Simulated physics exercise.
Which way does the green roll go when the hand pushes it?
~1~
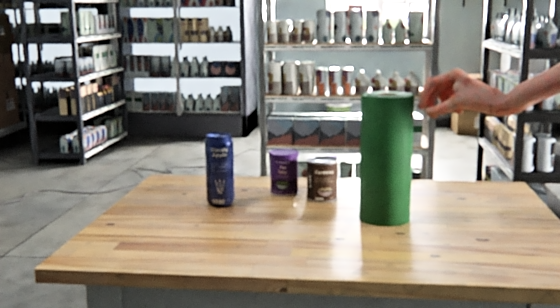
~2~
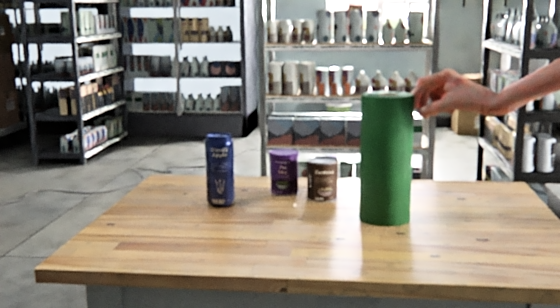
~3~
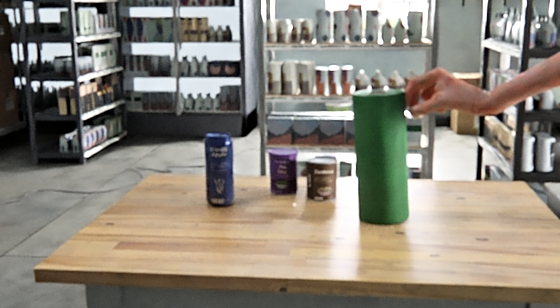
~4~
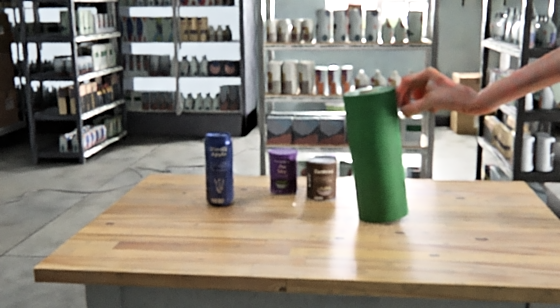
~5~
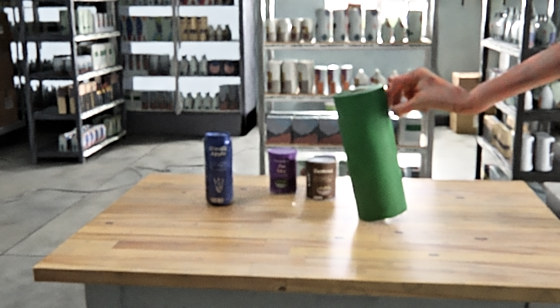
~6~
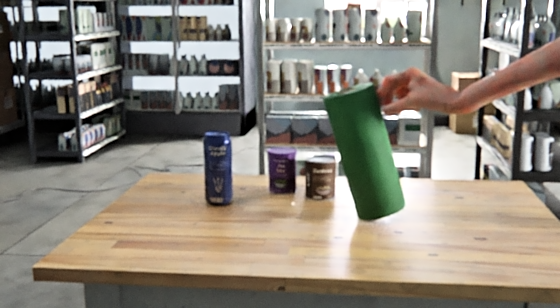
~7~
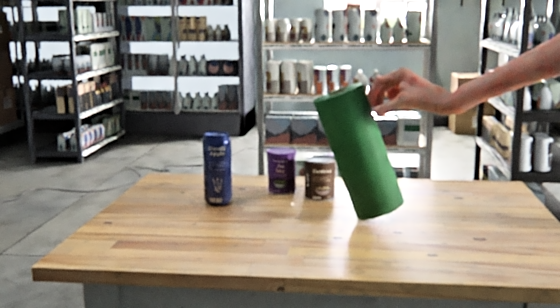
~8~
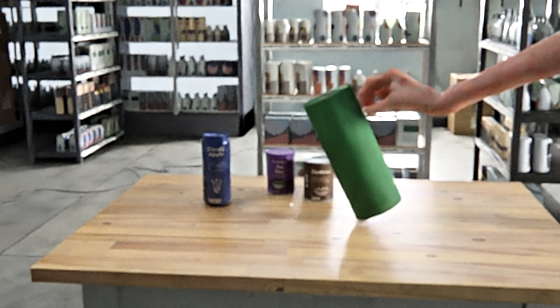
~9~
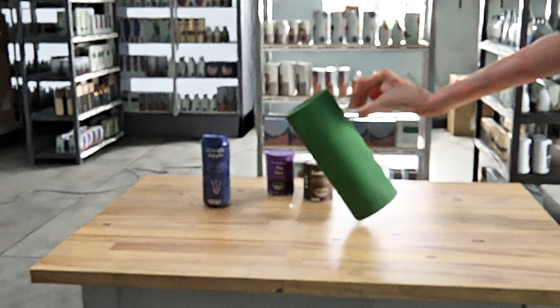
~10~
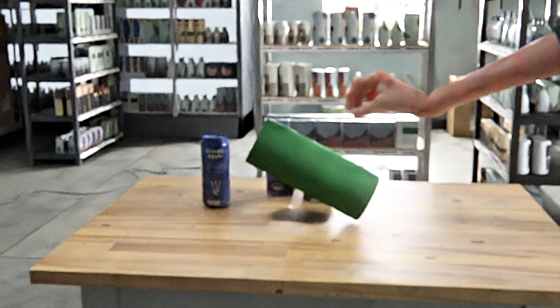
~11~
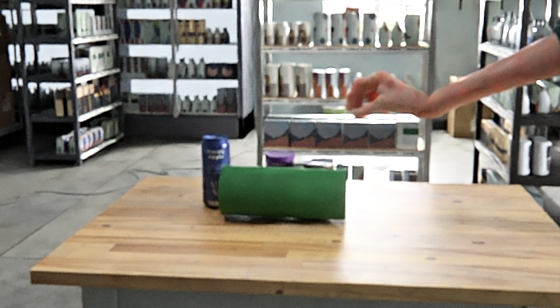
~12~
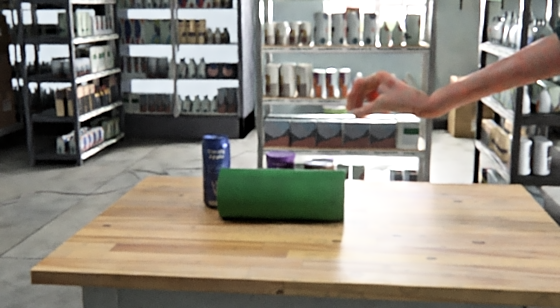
It moves to the left, leaning further and further that way until it falls onto its side.
At the start, a tall green roll stands upright on a wooden table beside a blue can, a purple tin and a brown tin, with stocked shelves behind. A hand reaches in from the right and its fingertips push near the top of the roll. The roll begins to lean left, tilting further on its lower edge as the hand follows. It then tips past the fingers and drops onto its side, while the hand stays raised above the table. In the end, the roll lies flat in front of the tins, next to the blue can.
